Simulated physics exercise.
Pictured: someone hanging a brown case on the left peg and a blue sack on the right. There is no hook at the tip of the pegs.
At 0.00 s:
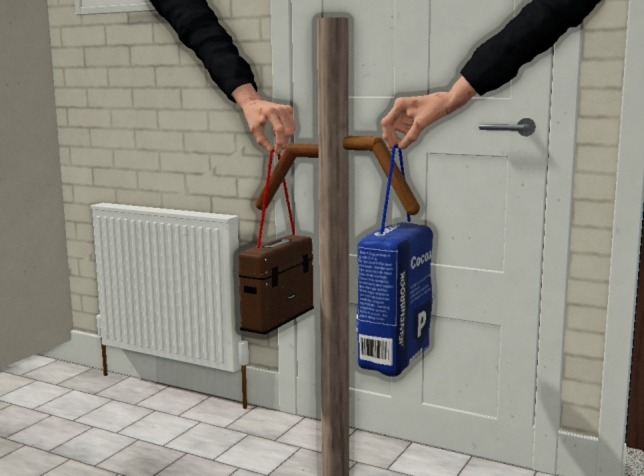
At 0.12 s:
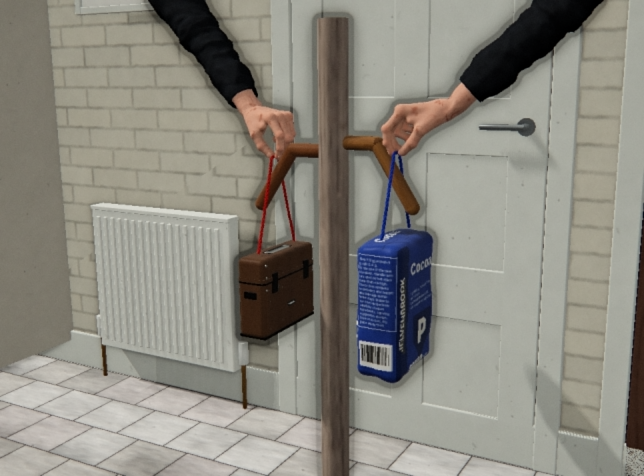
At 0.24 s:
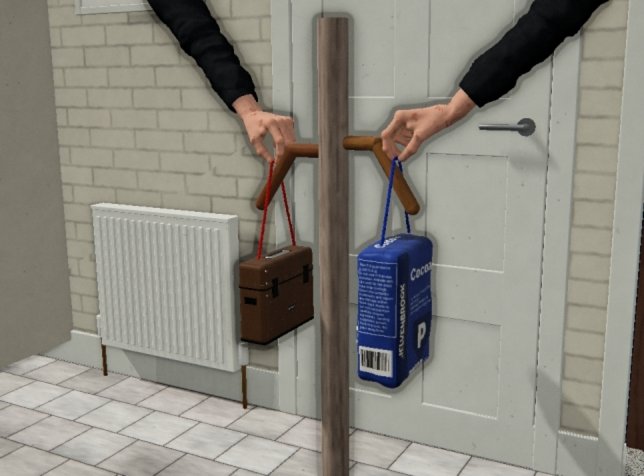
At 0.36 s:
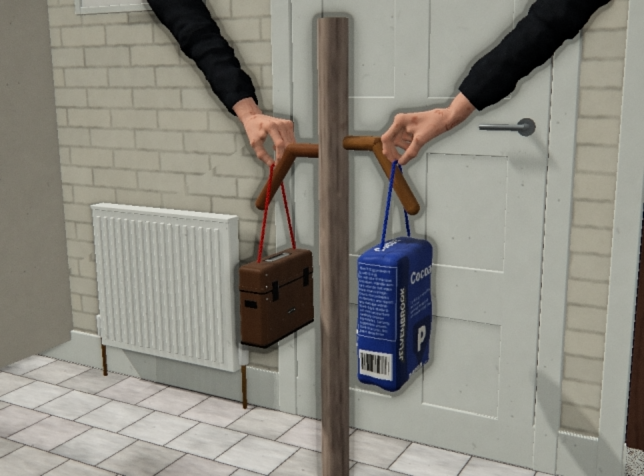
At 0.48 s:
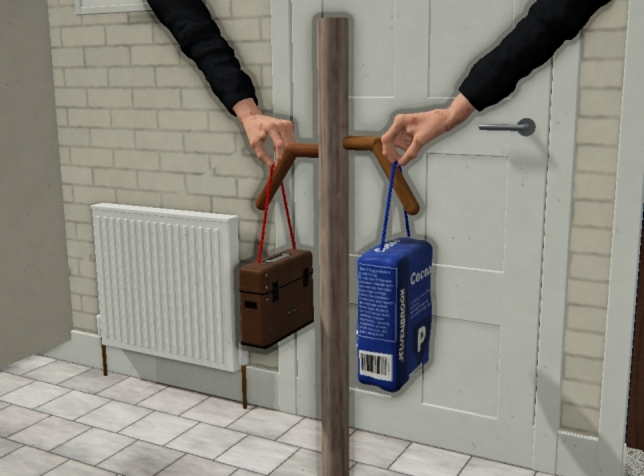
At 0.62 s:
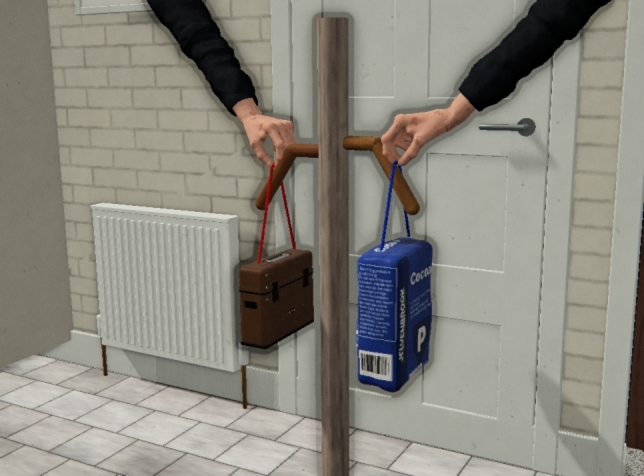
In front of a pale door, two hands held a brown case by red straps on the left and a blue sack by blue straps on the right, lowering both slightly beside sloping wooden pegs.
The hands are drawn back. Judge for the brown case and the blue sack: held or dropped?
One by one: The brown case is no longer hanging, the blue sack is no longer hanging.
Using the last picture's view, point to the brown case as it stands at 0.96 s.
At that moment it is close to (281, 451).
By 0.96 s, brown case on the floor near (281, 450); blue sack on the floor.
By 1.24 s, brown case on the floor; blue sack on the floor.
When it is over, brown case on the floor; blue sack on the floor. The brown case slips off its peg and the blue sack drops to the floor.
